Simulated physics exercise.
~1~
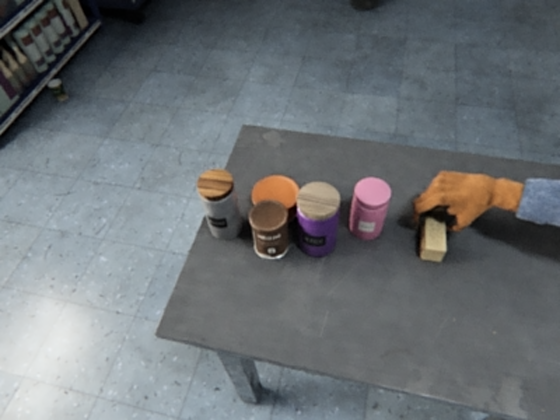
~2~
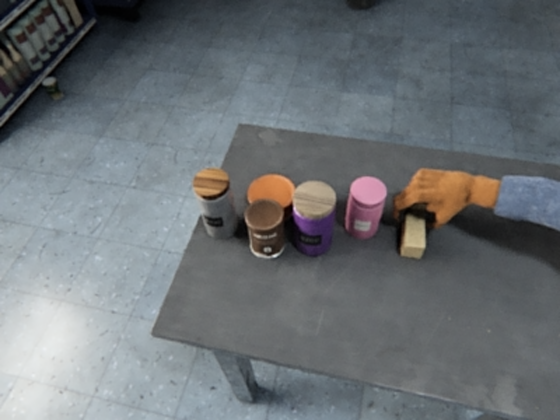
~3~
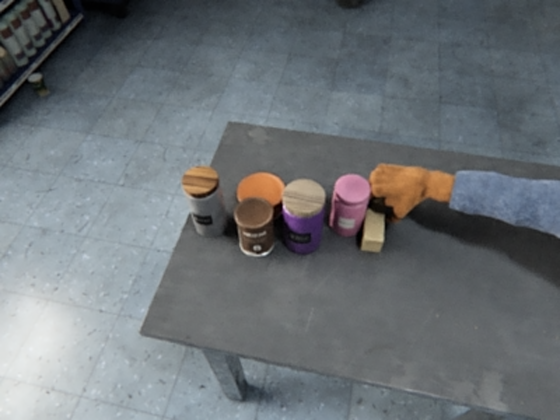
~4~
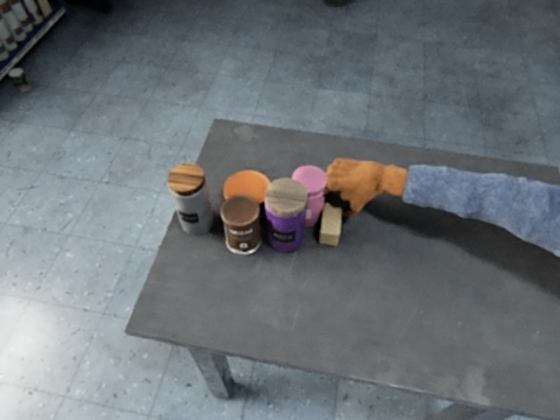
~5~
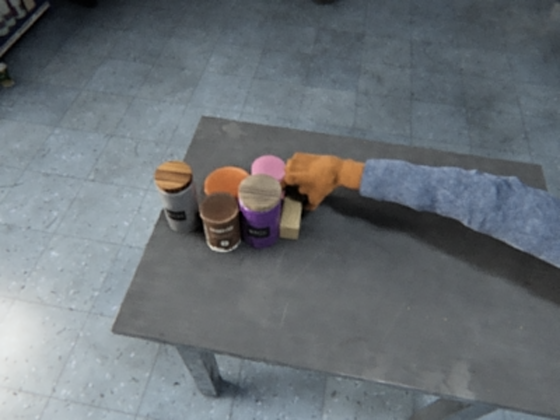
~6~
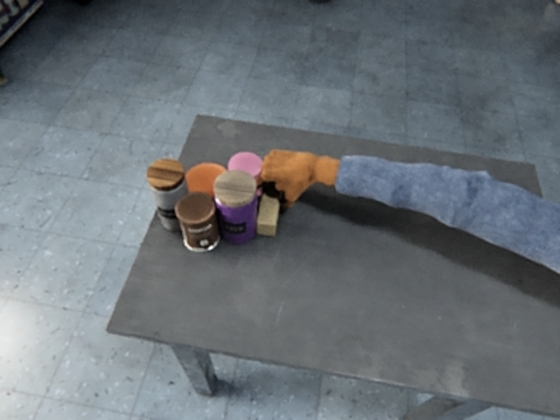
An orange-gloved hand in a blue sleeve pushes a small tan block leftward across a dark grey table, seen from above in a room with a pale blue tiled floor. Five closed containers crowd the table's left end, with a grey jar and brown tin near an orange tub, then a purple jar and a pink jar. The block reaches the pink jar and slides it behind the purple one. Soon the purple jar, brown tin and orange tub shift left too. The containers end upright and tightly bunched beside the grey jar, which keeps its place.
